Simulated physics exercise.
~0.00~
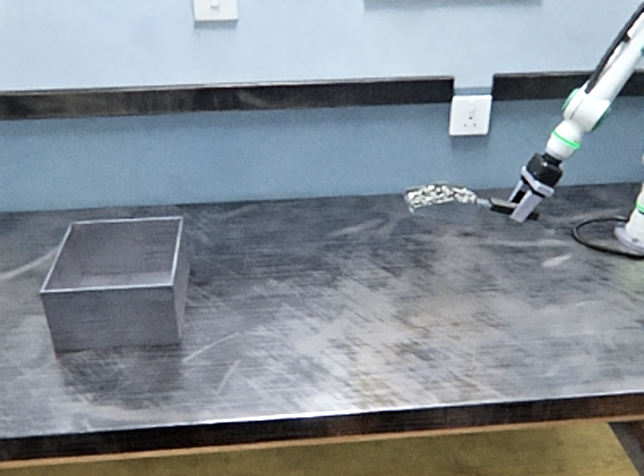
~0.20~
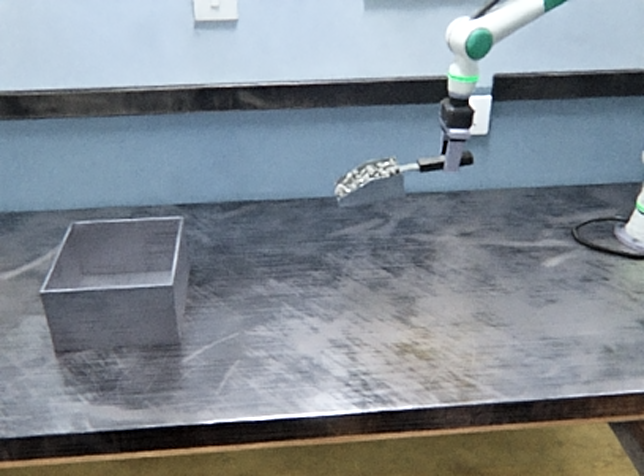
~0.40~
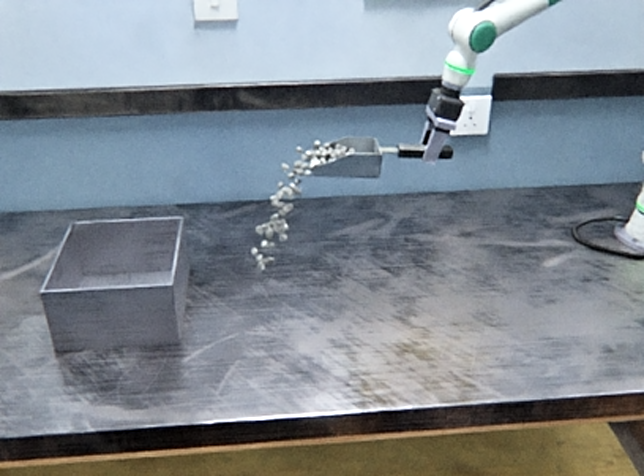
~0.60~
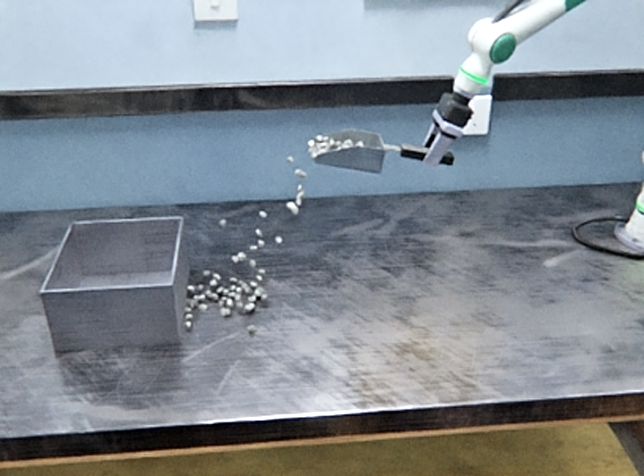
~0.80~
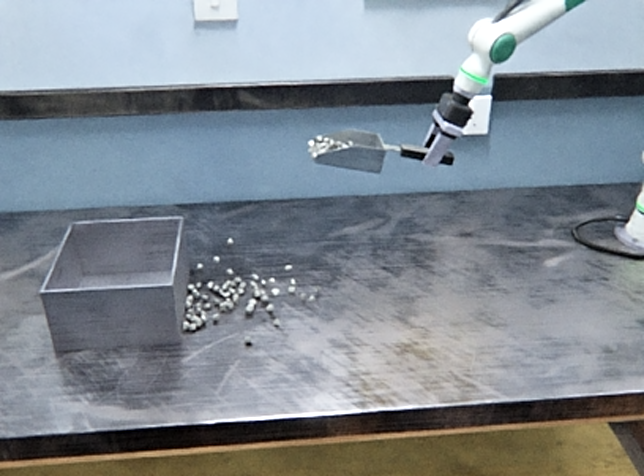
A white robot arm with green rings, at the right of a dark, scuffed table seen from the front and slightly above, grips a grey metal scoop heaped with small pale pebbles. An open grey box stands on the left, before a blue wall with a black rail. The arm carries the scoop leftward and lifts it, tipping its front down. Pebbles pour off the front in a stream, falling short of the box. The scoop then tilts back and stops, holding the remaining pebbles, while the spilled ones lie scattered on the table beside the box.
